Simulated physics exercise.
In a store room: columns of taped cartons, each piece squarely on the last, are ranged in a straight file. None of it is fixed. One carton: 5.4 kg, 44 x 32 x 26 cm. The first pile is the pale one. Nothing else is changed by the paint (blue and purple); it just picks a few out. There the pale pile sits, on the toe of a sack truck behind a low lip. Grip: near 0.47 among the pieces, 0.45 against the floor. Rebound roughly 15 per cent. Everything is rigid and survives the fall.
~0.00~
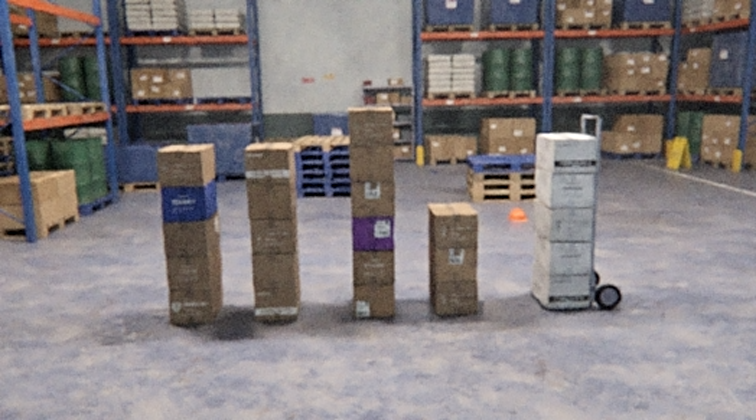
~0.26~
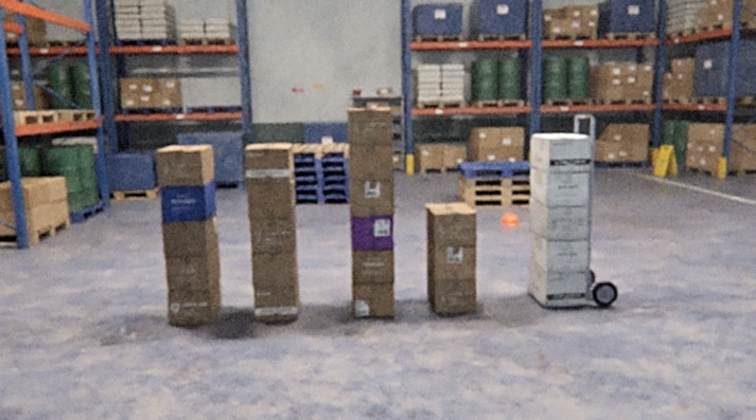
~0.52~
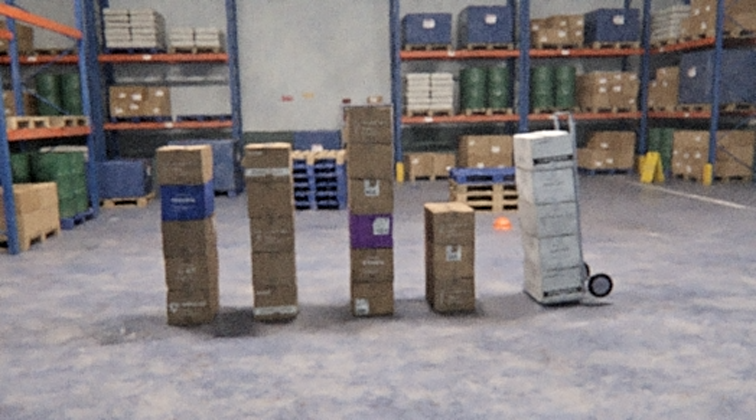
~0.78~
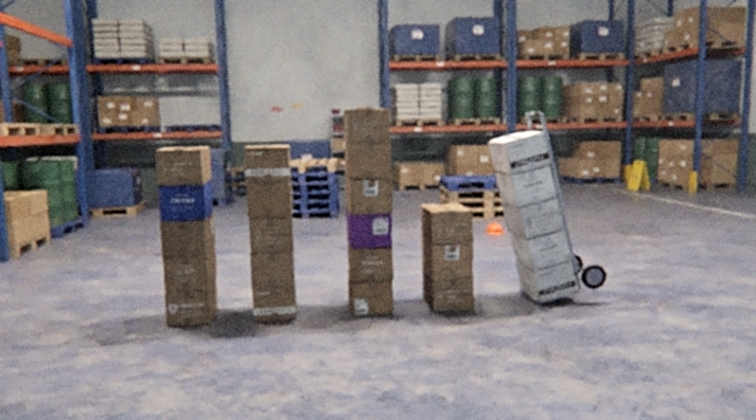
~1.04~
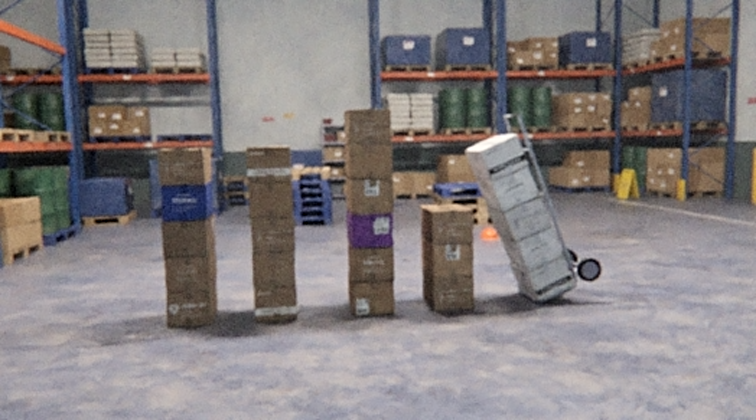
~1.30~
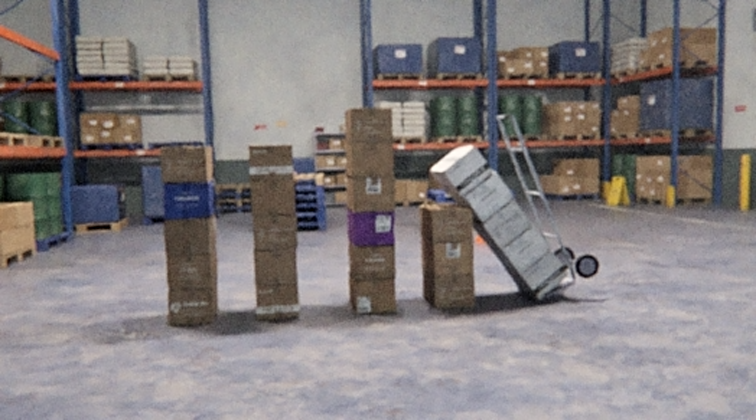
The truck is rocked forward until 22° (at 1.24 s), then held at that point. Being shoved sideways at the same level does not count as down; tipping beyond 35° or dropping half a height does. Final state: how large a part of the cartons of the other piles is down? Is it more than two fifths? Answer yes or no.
No.
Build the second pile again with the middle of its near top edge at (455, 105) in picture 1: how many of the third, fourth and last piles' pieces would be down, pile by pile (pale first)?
Third 6, fourth 5, last 5.
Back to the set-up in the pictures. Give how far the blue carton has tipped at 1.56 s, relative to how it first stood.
Angle at that time, about 0 degrees.
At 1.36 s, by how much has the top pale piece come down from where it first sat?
I'd put it at close to 20 cm below where it started.
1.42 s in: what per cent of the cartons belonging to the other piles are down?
By then 0 %.
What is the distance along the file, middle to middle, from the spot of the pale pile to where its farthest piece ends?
About 120 cm along.
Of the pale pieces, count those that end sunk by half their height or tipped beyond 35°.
The answer is 3 pale pieces.
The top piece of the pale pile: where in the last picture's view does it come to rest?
(408, 189).
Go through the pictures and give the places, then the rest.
In the first picture (we follow the side turned to the camera; the camera moves round a little), truck frame (598, 157) 0° forward; purple carton (373, 234); blue carton (184, 205); no other piece has moved.
The second picture shows truck frame (592, 156) 1° forward; blue carton (183, 204).
The third picture shows truck frame (574, 151) 6° forward, top of the pale pile leaning 6°; purple carton (373, 231); no other piece has moved.
The fourth picture shows truck frame (549, 149) 14° forward, top of the pale pile leaning 14°; purple carton (372, 231); no other piece has moved.
The fifth picture shows truck frame (530, 150) 20° forward, top of the pale pile leaning 22°; blue carton (184, 203); no other piece has moved.
The sixth picture shows truck frame (524, 149) 22° forward, top of the pale pile leaning 36°; blue carton (187, 201); purple carton (374, 229); no other piece has moved.
Around 1.36 s, 5 of the pale pile down; none of the 19 other cartons down, 1 disturbed.
Around 1.56 s, 4 of the pale pile down; none of the 19 other cartons down, 2 disturbed.
Around 1.78 s, 3 of the pale pile down; none of the 19 other cartons down, 3 disturbed.
Finally (2.3 s), 3 of the pale pile down; none of the 19 other cartons down, 3 disturbed; purple carton unmoved; blue carton unmoved. That is 0 per cent. Seen by the last camera, middles, purple carton near (370, 226), blue carton near (190, 199).
